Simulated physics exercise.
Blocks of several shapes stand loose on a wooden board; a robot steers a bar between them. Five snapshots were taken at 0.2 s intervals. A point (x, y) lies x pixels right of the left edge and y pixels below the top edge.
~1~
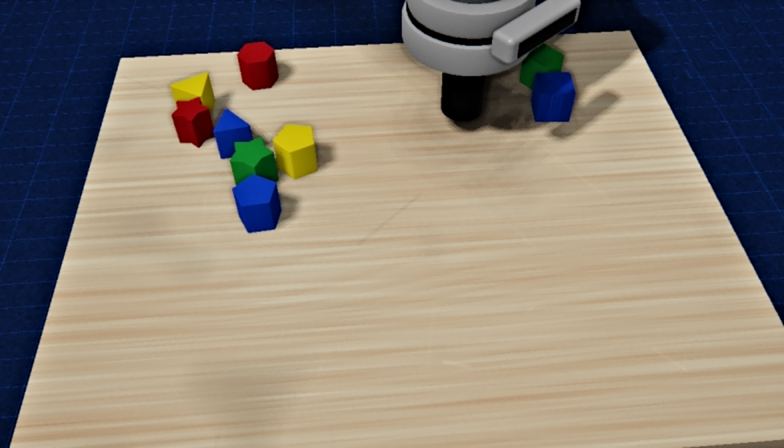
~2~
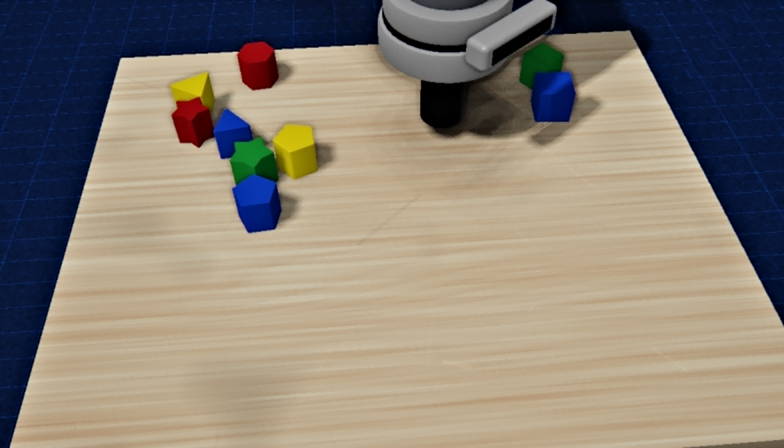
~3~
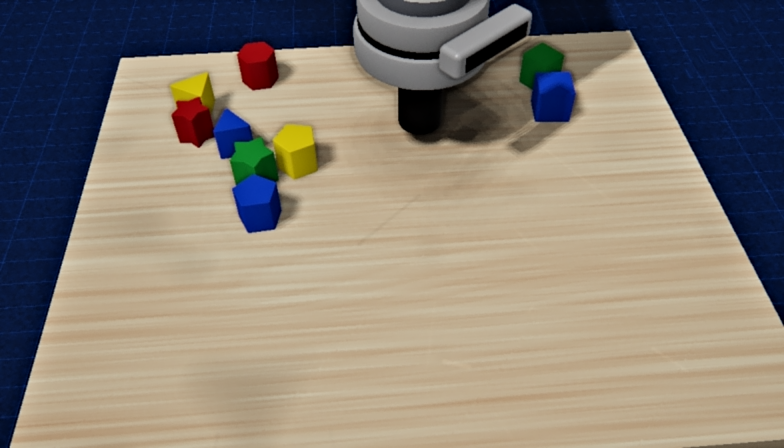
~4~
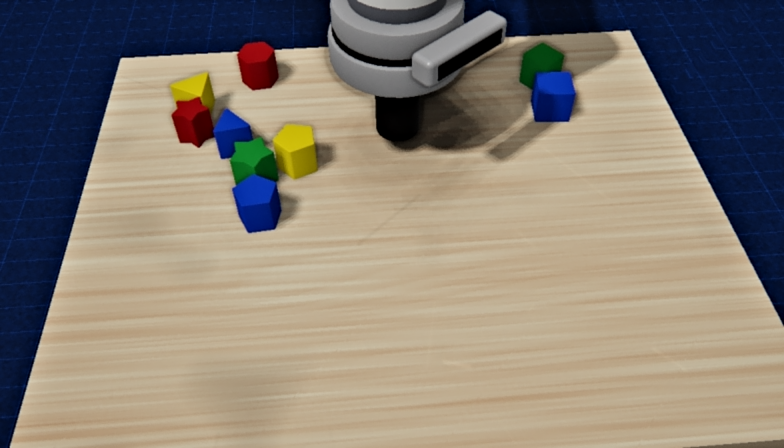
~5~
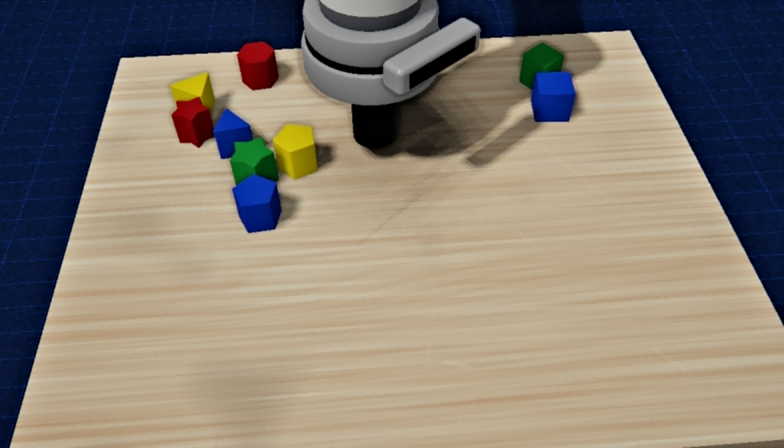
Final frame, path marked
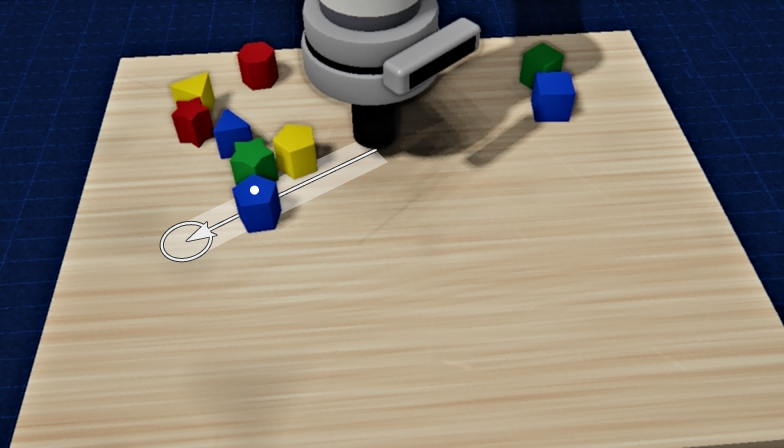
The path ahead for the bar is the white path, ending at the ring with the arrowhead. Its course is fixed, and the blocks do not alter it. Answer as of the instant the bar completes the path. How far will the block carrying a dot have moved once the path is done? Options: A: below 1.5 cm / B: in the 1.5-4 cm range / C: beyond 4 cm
The correct letter is C.
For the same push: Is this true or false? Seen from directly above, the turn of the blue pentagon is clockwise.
The statement is incorrect.
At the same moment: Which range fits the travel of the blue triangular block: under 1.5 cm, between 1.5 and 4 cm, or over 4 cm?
Less than 1.5 cm.
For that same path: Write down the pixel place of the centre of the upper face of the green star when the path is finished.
The centre of its top will be at (227, 155).
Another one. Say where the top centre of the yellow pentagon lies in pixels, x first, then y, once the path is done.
Its top middle will sit at (265, 139).
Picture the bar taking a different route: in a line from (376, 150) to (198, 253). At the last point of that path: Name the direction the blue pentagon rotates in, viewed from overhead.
Spins clockwise.
The line goes in a line from (376, 150) to (186, 241); the dot is on the blue pentagon.
What follows on the original path. One third of the way, bar (314, 163); green star (243, 153); yellow pentagon (276, 139), turned 35° clockwise.
Two thirds of the way, bar (249, 193); green star (228, 155); blue pentagon (223, 211), turned 15° anticlockwise; yellow pentagon (265, 139), turned 65° clockwise.
At the end, bar (181, 226); blue triangular block unmoved; green star (227, 155), turned 15° clockwise; blue pentagon (185, 247), turned 60° anticlockwise; yellow pentagon (265, 139), turned 65° clockwise.
